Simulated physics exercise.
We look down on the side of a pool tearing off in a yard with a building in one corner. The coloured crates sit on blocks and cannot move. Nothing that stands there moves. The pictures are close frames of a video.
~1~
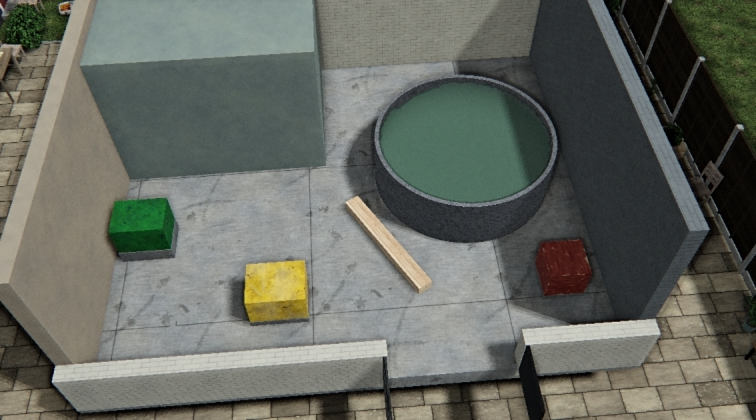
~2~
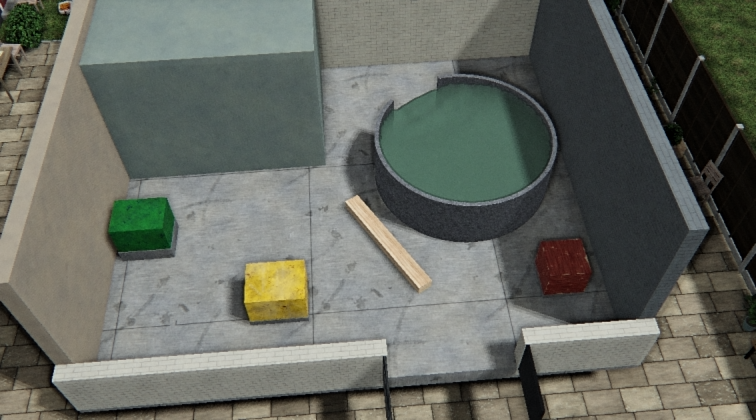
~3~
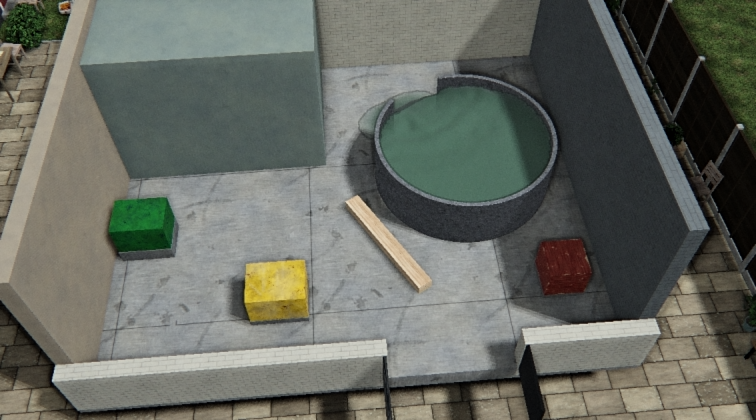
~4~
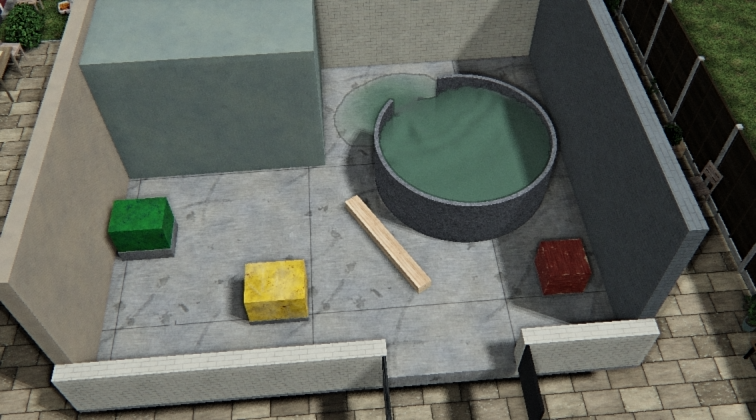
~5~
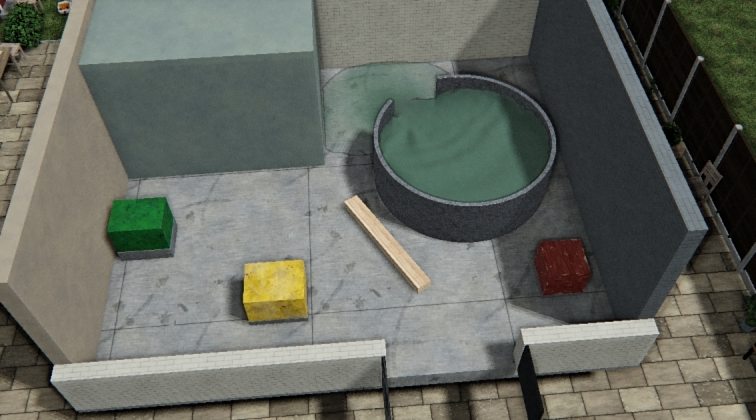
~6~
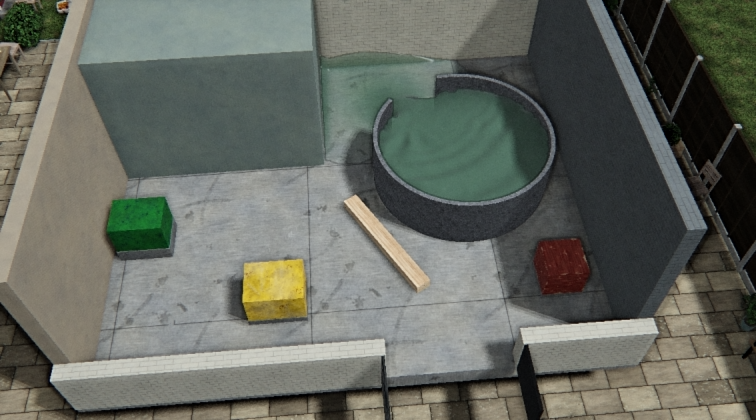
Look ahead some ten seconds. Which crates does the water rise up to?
One by one: The yellow crate is soaked; the green crate keeps dry; the red crate is soaked.
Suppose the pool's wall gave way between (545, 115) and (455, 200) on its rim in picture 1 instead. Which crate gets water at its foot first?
The red one.
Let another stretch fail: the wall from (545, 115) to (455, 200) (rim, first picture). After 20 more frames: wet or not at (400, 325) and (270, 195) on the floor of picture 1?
One after the other: Wet, no water.
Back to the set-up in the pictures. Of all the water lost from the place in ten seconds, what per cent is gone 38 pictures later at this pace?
Near 15 in a hundred.
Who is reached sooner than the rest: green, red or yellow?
It is the yellow one.
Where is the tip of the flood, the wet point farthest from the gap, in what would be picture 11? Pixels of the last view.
At about (526, 58).
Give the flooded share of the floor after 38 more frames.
I make it 90 per cent.
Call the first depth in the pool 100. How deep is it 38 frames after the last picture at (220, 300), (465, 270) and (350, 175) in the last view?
About 4, 10 and 16 per cent.
A moment on, water covers 15 % of the floor; the yellow crate not reached, the green crate not reached, the red crate not reached.
Next, water covers 25 % of the floor; the yellow crate not reached, the green crate not reached, the red crate not reached.
Then, water covers 50 % of the floor; the yellow crate water round its plinth, the green crate not reached, the red crate not reached.
Later, water covers 90 % of the floor; the yellow crate water round its plinth, the green crate water round its plinth, the red crate water round its plinth.
In the end, water covers 100 % of the floor; the yellow crate was topped, the green crate stayed above the water, the red crate was topped.
